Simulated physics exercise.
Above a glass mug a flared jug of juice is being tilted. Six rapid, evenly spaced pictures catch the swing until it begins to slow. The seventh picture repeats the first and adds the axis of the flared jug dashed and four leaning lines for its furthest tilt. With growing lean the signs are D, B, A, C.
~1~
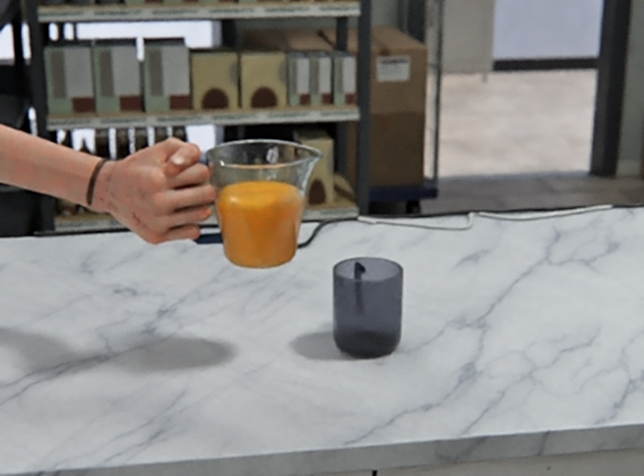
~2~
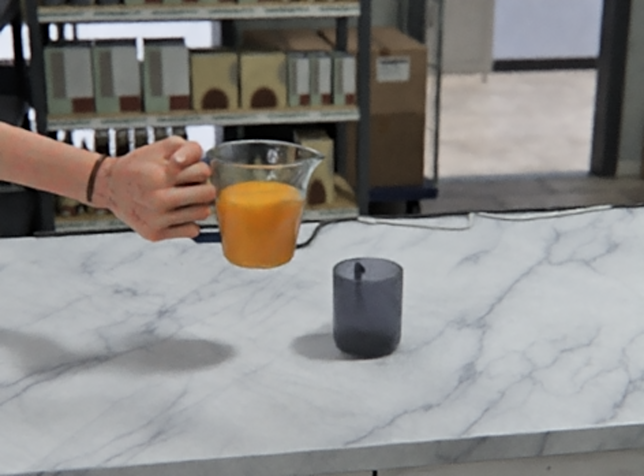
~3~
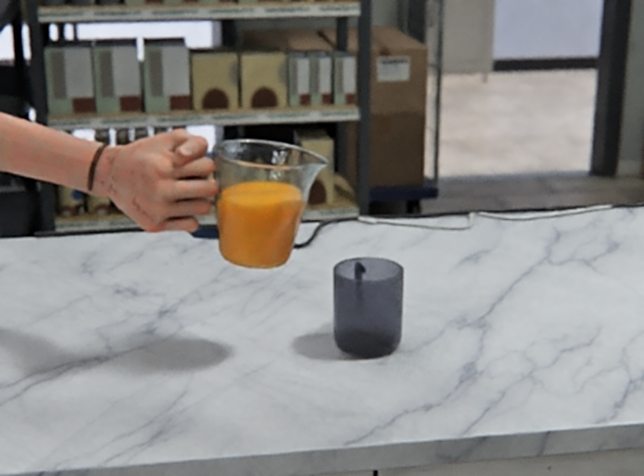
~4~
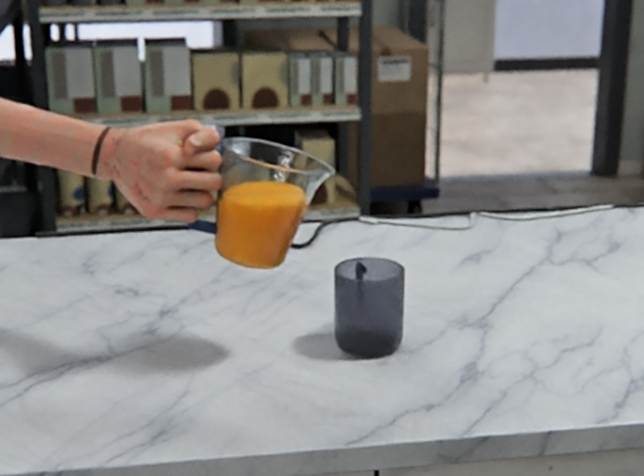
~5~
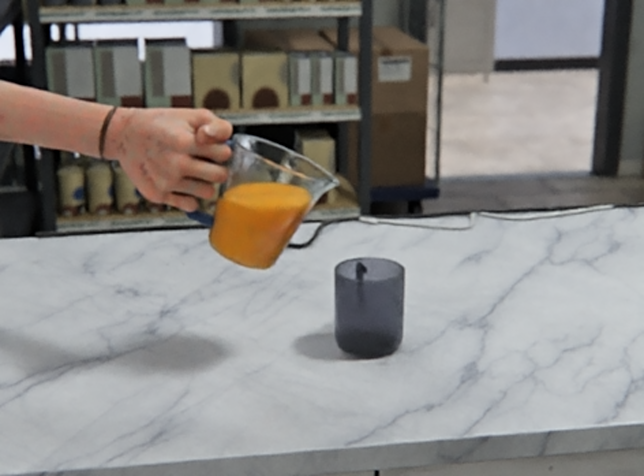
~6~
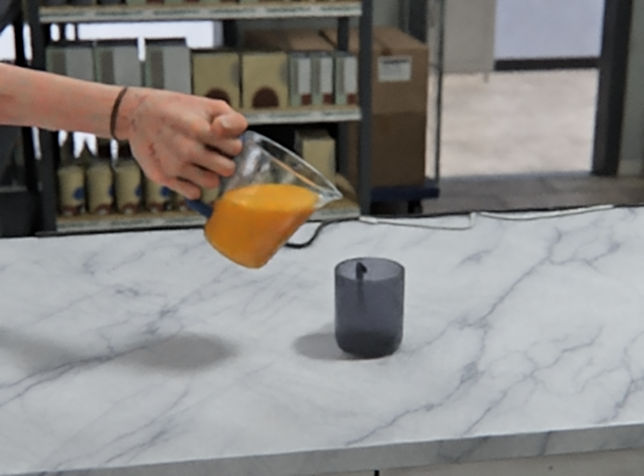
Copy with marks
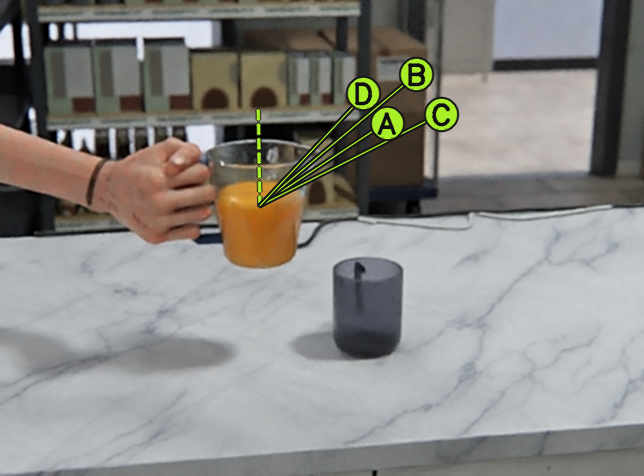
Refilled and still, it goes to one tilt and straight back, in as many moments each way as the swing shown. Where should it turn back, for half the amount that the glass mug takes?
C works best here.
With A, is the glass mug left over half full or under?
Under.
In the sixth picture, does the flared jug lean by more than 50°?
No.
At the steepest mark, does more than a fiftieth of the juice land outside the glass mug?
No.
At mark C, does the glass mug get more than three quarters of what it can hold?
No, it does not.
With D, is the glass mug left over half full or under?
Under half.
On the marked copy, A at (372, 131); B at (403, 85); C at (425, 121); D at (352, 107).
For mark A, the glass mug ends with about 34 % of what it can hold.
For mark B, the glass mug ends with about 18 % of what it can hold.
For mark C, the glass mug ends with about 51 % of what it can hold.
For mark D, the glass mug ends with about 8 % of what it can hold.
